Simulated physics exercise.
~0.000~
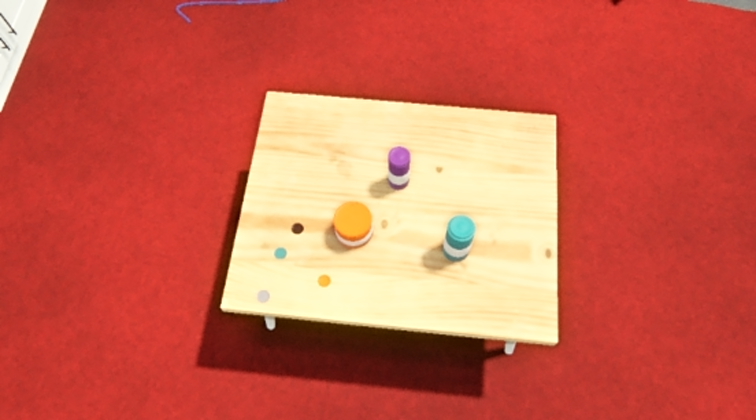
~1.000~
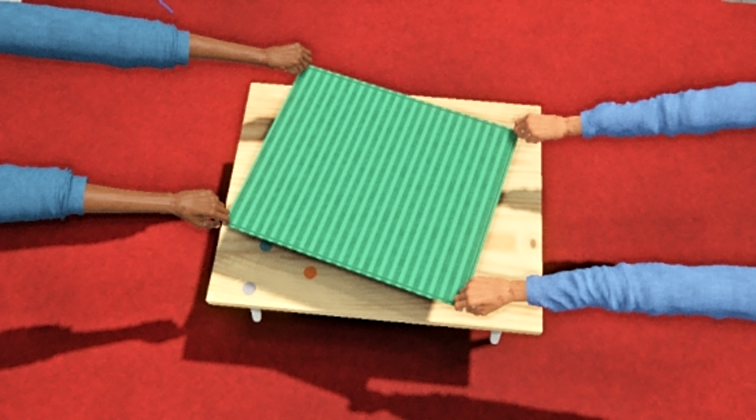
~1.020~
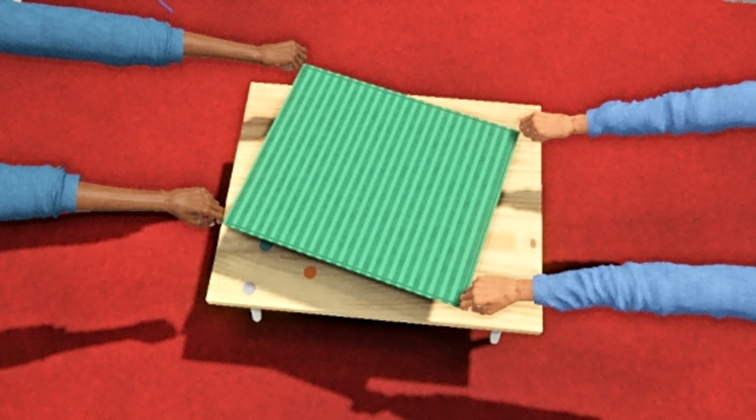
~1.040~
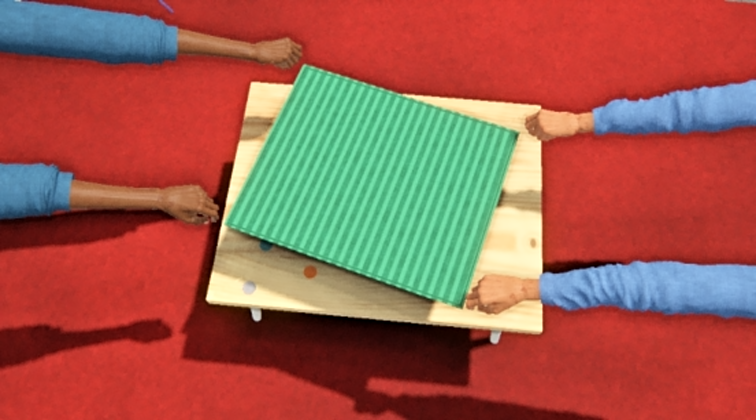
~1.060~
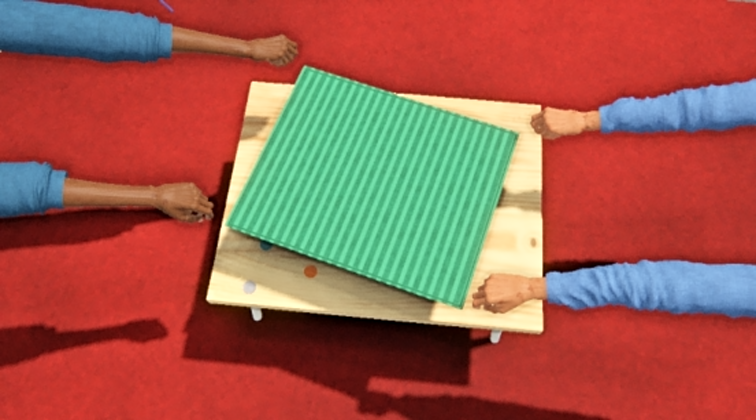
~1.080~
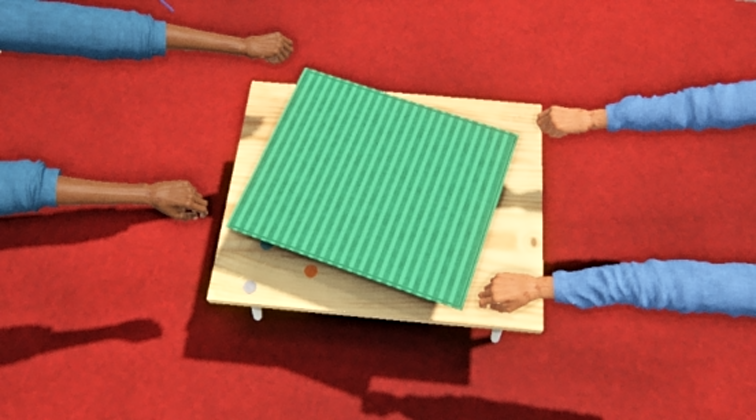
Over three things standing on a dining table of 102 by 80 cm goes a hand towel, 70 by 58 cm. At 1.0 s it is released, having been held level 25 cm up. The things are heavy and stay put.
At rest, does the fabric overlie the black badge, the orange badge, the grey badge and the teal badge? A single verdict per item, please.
As I see it, the black badge is hidden from view; the orange badge can be seen; the grey badge can be seen; the teal badge is hidden from view.
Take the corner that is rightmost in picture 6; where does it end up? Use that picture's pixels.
Near pixel (478, 195).
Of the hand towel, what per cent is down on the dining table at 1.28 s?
I'd put it at close to 15 per cent.
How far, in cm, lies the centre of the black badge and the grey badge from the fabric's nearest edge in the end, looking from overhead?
3 cm and 10 cm, roughly.
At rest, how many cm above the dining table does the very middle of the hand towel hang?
About 15 cm up.
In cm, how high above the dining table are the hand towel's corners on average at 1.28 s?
0 cm.
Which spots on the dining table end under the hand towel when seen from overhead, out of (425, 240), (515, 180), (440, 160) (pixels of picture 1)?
Check, spot by spot: Overlapped / clear / clear.
By 1.3 s, 15 % of it is down, spanning 69 by 60 cm, above teal badge, black badge.
By 1.5 s, 15 % of it is down, spanning 69 by 60 cm, above teal badge, black badge.
By 1.7 s, 15 % of it is down, spanning 70 by 60 cm, above teal badge, black badge.
By 1.9 s, 20 % of it is down, spanning 69 by 60 cm, above teal badge, black badge.
By 2.7 s, 20 % of it is down, spanning 69 by 60 cm, above teal badge, black badge.
